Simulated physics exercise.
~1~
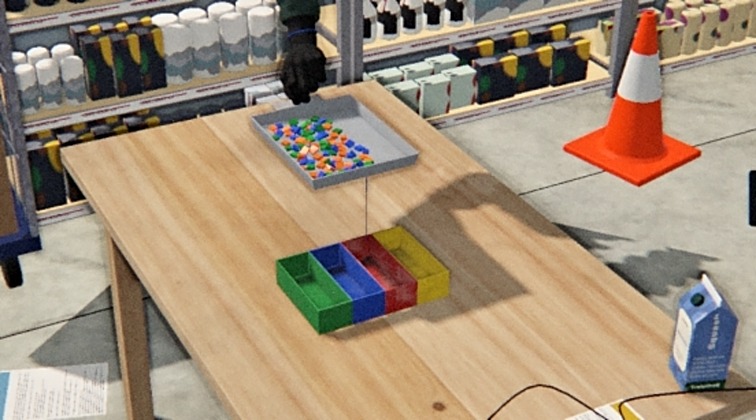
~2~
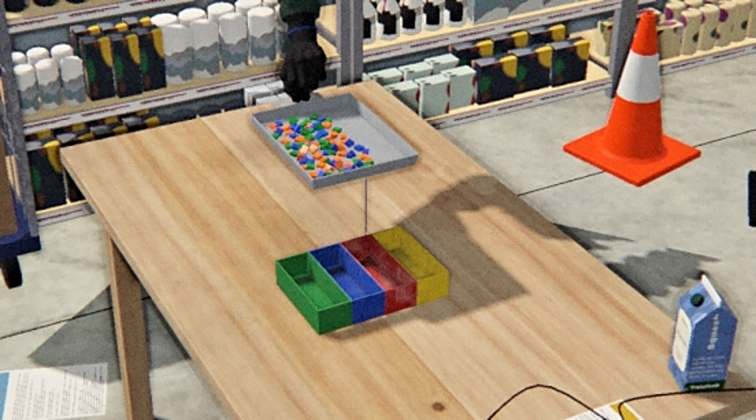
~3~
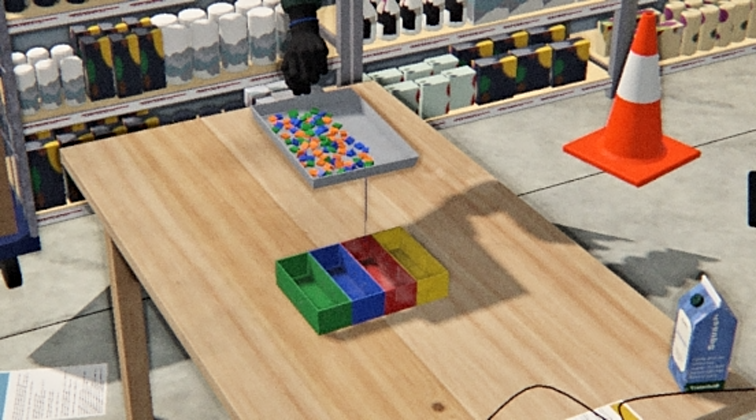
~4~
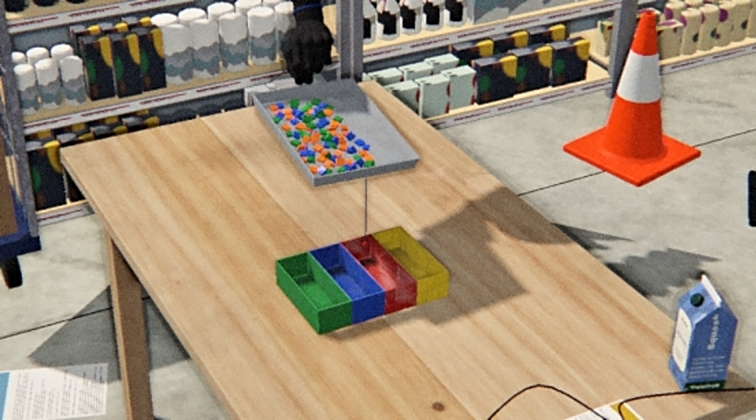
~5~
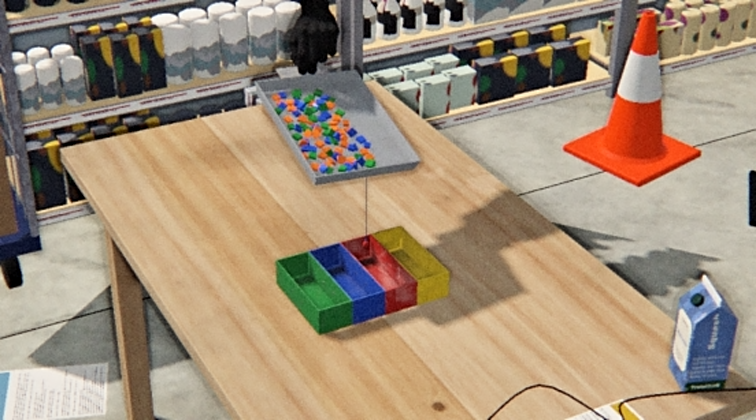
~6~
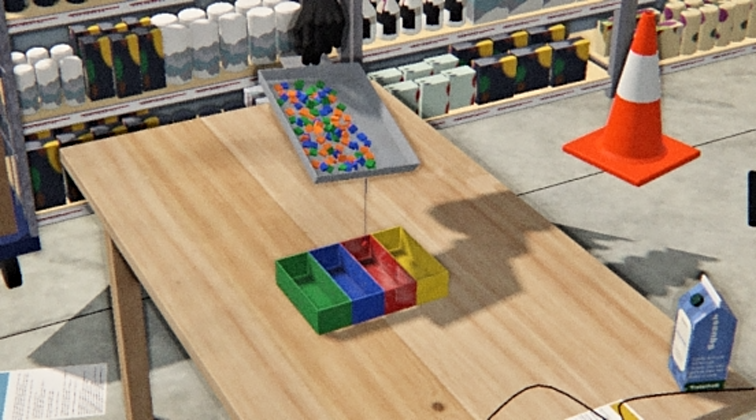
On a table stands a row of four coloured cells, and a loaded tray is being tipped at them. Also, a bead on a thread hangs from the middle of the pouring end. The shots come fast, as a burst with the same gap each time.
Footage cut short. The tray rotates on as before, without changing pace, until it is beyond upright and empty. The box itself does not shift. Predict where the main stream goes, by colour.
I would say into the yellow one.
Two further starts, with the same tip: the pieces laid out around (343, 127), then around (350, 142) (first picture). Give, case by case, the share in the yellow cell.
Near 60 per cent and near 60 per cent.
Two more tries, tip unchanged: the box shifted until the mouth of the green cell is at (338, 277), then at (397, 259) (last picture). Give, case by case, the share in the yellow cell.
Close to 50 in a hundred, then close to 0 in a hundred.
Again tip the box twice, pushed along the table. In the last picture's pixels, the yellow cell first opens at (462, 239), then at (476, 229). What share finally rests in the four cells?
Try 1: Some 100 %; try 2: Some 90 %.
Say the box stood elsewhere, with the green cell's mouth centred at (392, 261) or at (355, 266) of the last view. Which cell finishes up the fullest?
So the first one goes to the cell in blue and the second to the red cell.
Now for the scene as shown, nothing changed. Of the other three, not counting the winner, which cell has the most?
Second place goes to red.
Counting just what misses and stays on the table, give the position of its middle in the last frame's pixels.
Roughly at (448, 263).
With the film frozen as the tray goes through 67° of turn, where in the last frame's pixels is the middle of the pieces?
Roughly at (381, 160).
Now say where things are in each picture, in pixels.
The first picture shows corners of the pouring end near (314, 178) and (415, 152), level; middle of the load near (325, 148), mosaic tiles; bead on its thread near (366, 244); green cell near (335, 315); blue cell near (369, 305); red cell near (401, 295); yellow cell near (433, 286).
The second picture shows corners of the pouring end near (314, 178) and (415, 153), level; middle of the load near (325, 148).
The third picture shows corners of the pouring end near (315, 177) and (415, 155), tipped barely, lowest at the right corner; middle of the load near (325, 144).
The fourth picture shows corners of the pouring end near (316, 176) and (416, 157), tipped a little, lowest at the right corner; middle of the load near (316, 137).
The fifth picture shows corners of the pouring end near (318, 175) and (417, 159), tipped clearly, lowest at the right corner; middle of the load near (318, 131).
The sixth picture shows corners of the pouring end near (318, 174) and (417, 161), tipped clearly, lowest at the right corner; middle of the load near (328, 129); green cell near (335, 316); blue cell near (368, 305); red cell near (401, 296); yellow cell near (432, 286).
Shortly afterwards, tray tipped steeply; all but a few on the tray; only a few falling or outside the box.
Next, tray tipped past a quarter turn; near half on the tray; near a quarter in the yellow cell; only a few in the red cell; near a third falling or outside the box.
Some moments later, tray tipped past a quarter turn; near two thirds in the yellow cell; a little in the red cell; near a quarter falling or outside the box.
In the end, tray tipped past a quarter turn; near two thirds in the yellow cell; a little in the red cell; none at all in the green cell; none at all in the blue cell; near a quarter outside the box.
